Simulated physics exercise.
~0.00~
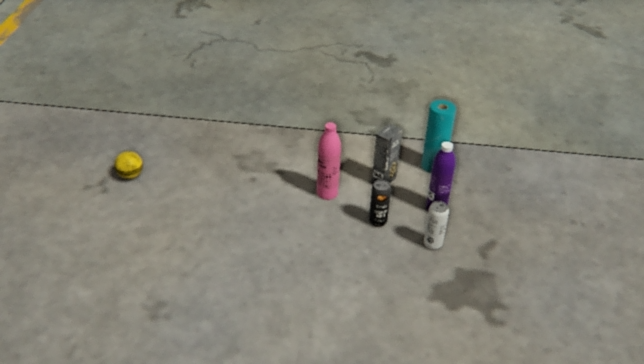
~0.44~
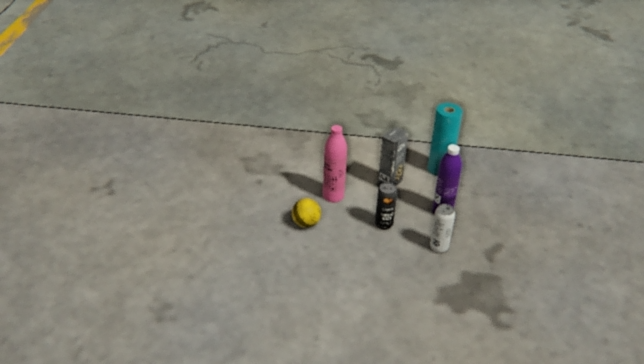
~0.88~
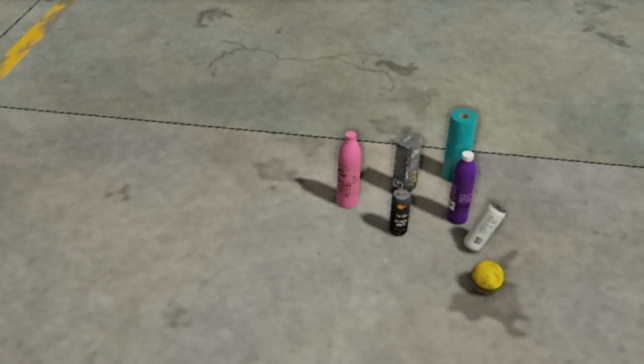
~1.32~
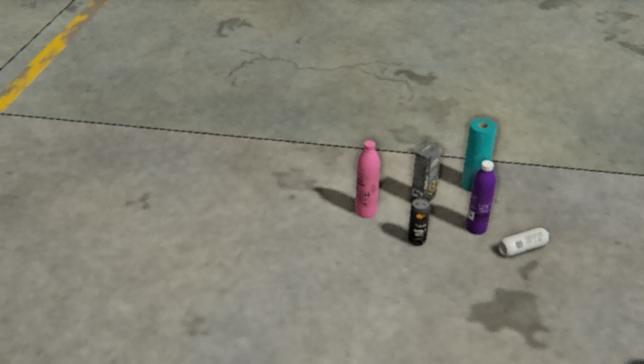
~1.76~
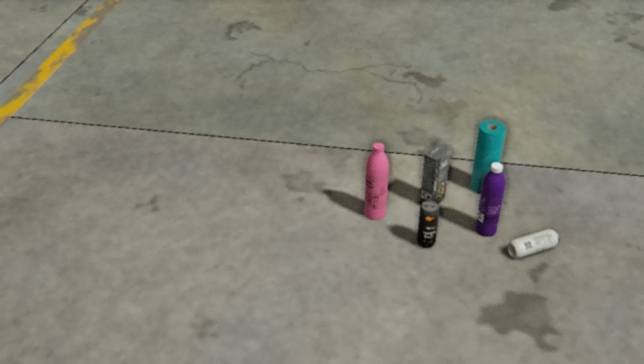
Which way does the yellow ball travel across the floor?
The yellow ball moves to the right, passing in front of the pink bottle and the black can.
The clip opens on a stained concrete floor, where a yellow ball is off to the left of a pink bottle, a black can, a grey carton, a turquoise roll, a purple bottle and a white can, all upright. The ball travels right and passes in front of the pink bottle and the black can. It reaches the white can at the near right of the group, and the can tips over to the right as the ball carries on toward the viewer. The ball then leaves the view while the camera pans slightly left. At the end the white can lies on its side and the other five still stand.
